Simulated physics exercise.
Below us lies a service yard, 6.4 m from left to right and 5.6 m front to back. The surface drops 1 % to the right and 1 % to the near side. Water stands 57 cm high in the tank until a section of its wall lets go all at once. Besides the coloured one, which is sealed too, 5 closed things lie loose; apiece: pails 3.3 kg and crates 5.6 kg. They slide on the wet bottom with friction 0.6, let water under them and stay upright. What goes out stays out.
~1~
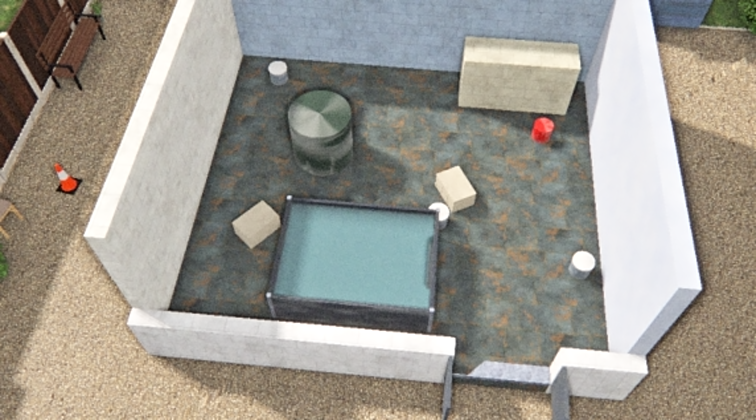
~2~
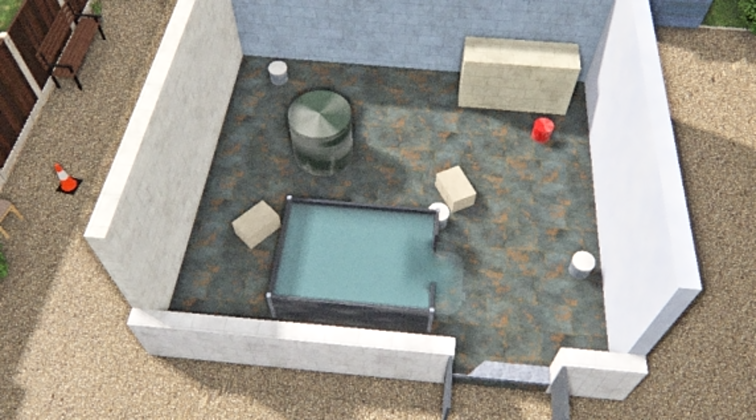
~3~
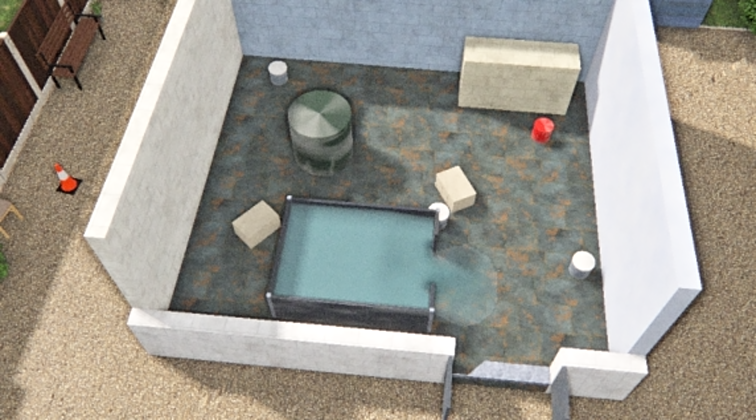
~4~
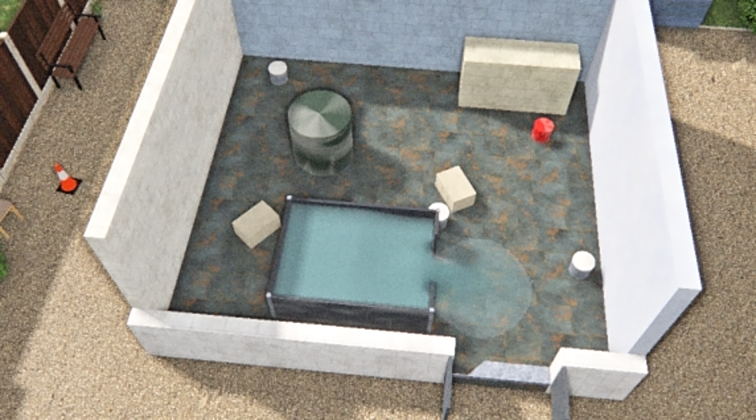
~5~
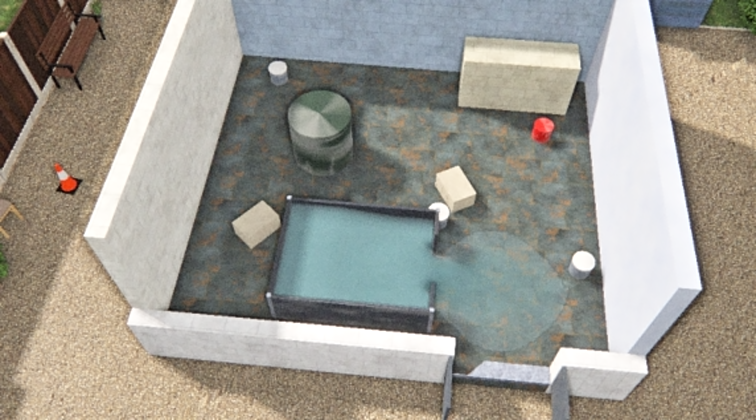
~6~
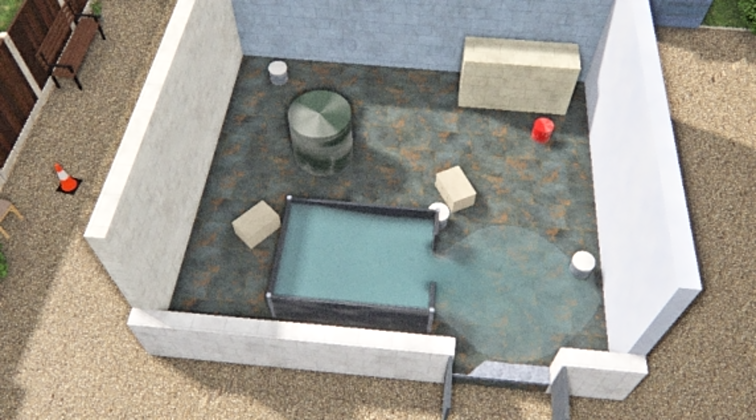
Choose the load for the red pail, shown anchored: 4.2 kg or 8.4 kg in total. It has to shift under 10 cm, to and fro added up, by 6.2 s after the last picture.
I expect that neither load is enough.
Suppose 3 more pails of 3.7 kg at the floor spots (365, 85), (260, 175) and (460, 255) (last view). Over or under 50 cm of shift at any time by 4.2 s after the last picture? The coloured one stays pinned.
In turn: Short of it, short of it, past it.
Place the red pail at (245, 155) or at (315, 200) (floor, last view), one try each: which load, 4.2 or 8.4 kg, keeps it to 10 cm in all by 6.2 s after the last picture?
In turn: Either load holds; either load holds.
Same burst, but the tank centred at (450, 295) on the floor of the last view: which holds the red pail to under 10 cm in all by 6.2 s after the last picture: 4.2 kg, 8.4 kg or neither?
In that case neither weight holds it.
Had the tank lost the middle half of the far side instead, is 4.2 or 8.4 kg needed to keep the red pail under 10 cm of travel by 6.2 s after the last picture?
In that case neither load is enough.
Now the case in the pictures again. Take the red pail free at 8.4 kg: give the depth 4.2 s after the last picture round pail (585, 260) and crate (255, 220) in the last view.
Roughly 15 and 0 cm.
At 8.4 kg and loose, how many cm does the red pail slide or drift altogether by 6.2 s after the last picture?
Some 150 cm in all.
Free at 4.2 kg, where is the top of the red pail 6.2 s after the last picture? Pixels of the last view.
Near (397, 121).
Then, 0.6 s after the last picture the red pail would be 0 cm from its start with 4.2 kg and 0 cm from its start with 8.4 kg; 0 cm of water round it then.
Then, 2.3 s after the last picture the red pail would be 20 cm from its start with 4.2 kg and 1 cm from its start with 8.4 kg; 6 cm of water round it then.
Then, 4.2 s after the last picture the red pail would be 181 cm from its start with 4.2 kg and 59 cm from its start with 8.4 kg; 10 cm of water round it then.
Then, 6.2 s after the last picture the red pail would be 250 cm from its start with 4.2 kg and 139 cm from its start with 8.4 kg; 5 cm of water round it then.
